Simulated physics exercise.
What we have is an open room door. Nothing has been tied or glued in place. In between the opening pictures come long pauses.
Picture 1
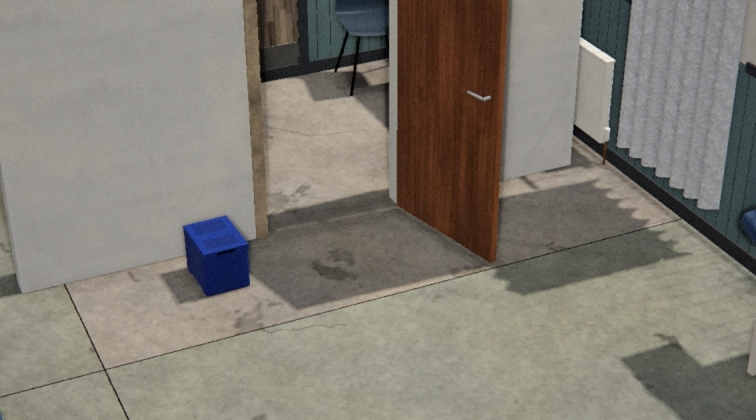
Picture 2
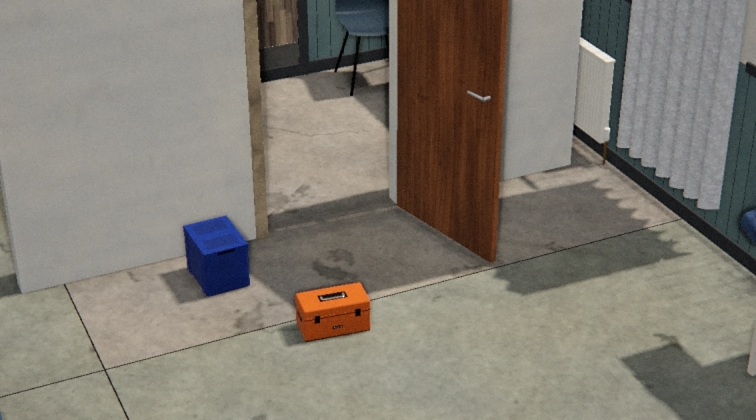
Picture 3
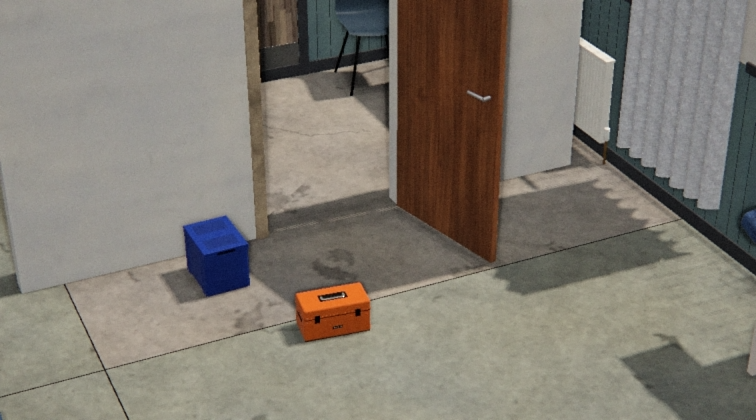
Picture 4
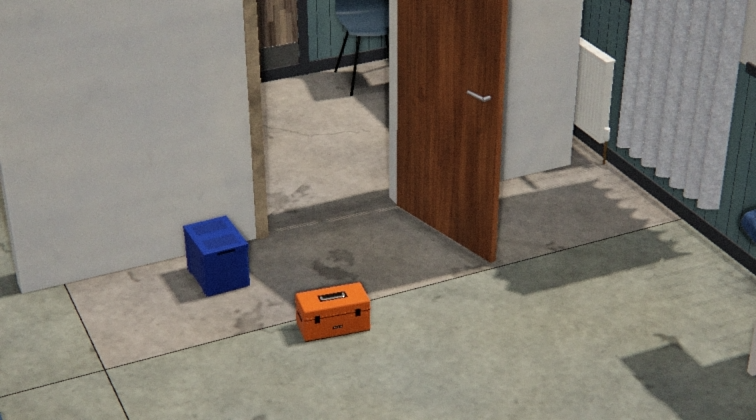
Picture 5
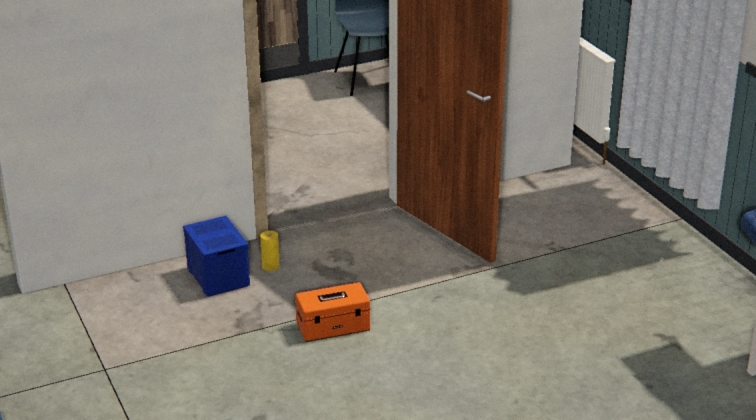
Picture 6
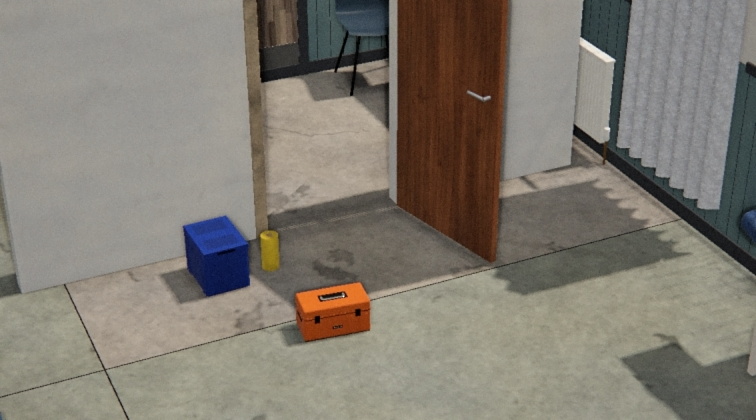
Nothing is seen moving in this high, angled view down into a room with a pale, stained concrete floor, where a brown wooden door stands wide open. A blue tote sits by the wall left of the doorway, with a chair beyond and a radiator and pale curtain at right. An orange toolbox appears in front of the tote's right side, then a yellow roll beside the tote, while the camera stays still.
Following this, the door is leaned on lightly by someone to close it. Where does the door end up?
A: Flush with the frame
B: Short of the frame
The answer is A.
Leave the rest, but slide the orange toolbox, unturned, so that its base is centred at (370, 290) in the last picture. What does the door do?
Result: Door meets the jamb.
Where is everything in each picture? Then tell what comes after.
The first frame shows door wide open and still; blue tote (217, 256).
The second frame shows door wide open and still; blue tote (217, 256); orange toolbox (333, 312).
The third frame shows door wide open and still; blue tote (217, 256); orange toolbox (333, 312).
The fourth frame shows door wide open and still; blue tote (217, 256); orange toolbox (333, 312).
The fifth frame shows door wide open and still; blue tote (217, 256); orange toolbox (333, 312).
The sixth frame shows door wide open and still; yellow roll (270, 251); blue tote (217, 256).
Then, 0.50 s later than the last frame, door 84° open.
Then, 0.80 s later than the last frame, door 56° open.
Then, 1.00 s later than the last frame, door 35° open.
Then, 1.20 s later than the last frame, door 14° open.
When it is over, door 0° open; all 3 as before. End places, in pixels of the last picture, yellow roll near (270, 251).
